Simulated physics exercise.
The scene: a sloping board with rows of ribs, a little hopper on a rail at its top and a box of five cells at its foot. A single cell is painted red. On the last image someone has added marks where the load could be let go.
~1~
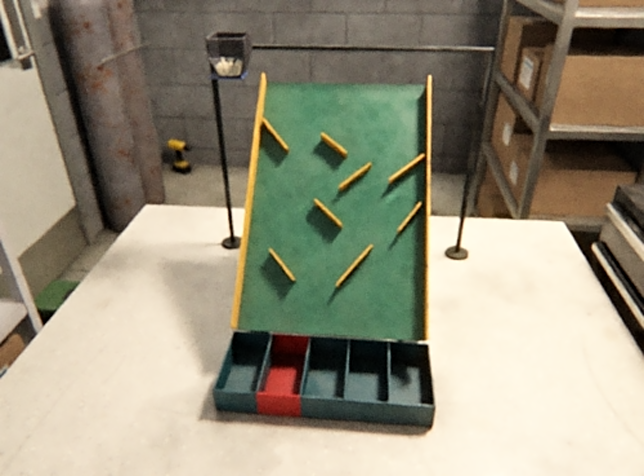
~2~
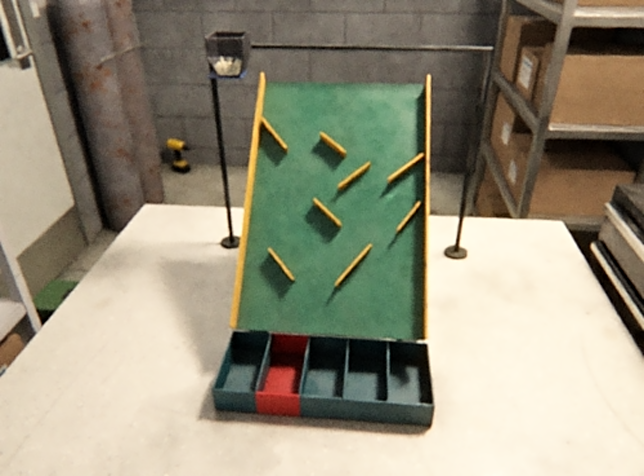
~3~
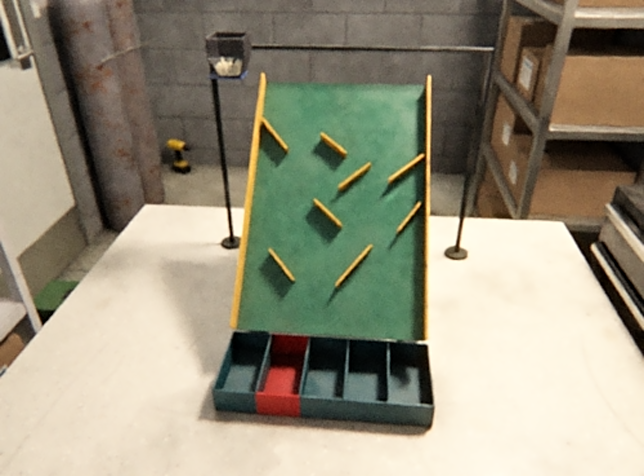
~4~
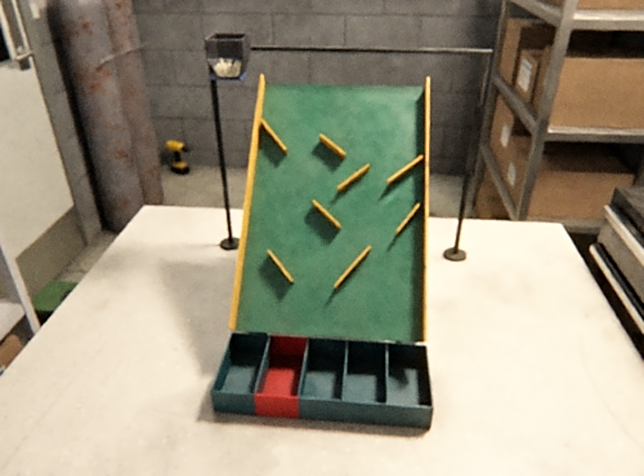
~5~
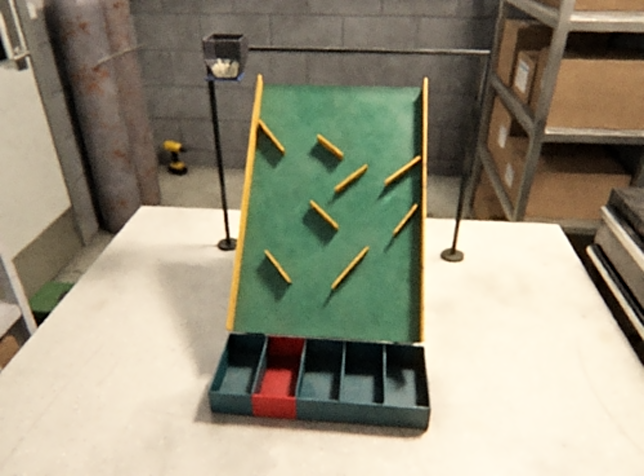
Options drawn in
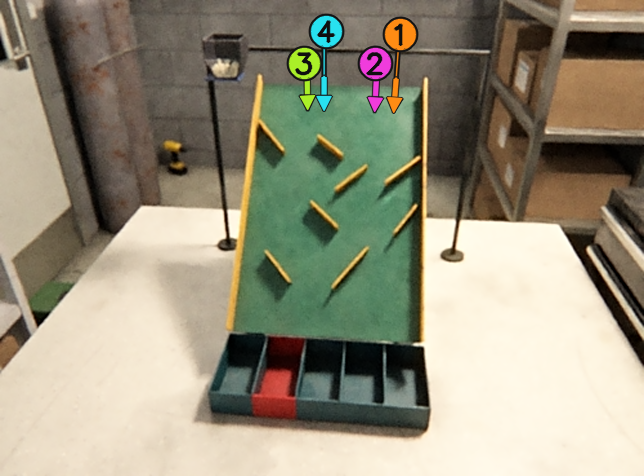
The footage shows a sloping green board with yellow ribs on a white table, a small hopper of white beans at its upper left and five cells at its foot, one red; nothing moves apart from slight shifts in the view.
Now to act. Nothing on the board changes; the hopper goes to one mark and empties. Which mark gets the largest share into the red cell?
1.
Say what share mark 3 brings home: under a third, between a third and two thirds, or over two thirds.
It is under a third.
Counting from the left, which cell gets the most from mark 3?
The third from the left.
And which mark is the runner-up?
Mark 2.
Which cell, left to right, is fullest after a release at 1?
The second.
On the marked copy, mark 1 meets the board at (394, 107); mark 2 meets the board at (374, 106); mark 3 meets the board at (307, 104); mark 4 meets the board at (324, 105).
With 1, about two thirds in the red cell, about a quarter in other cells, a small part held on the board.
With 2, about a third in the red cell, about half in other cells, a small part held on the board.
With 3, a small part in the red cell, most in other cells, a small part held on the board.
With 4, about a quarter in the red cell, about two thirds in other cells, a small part held on the board.
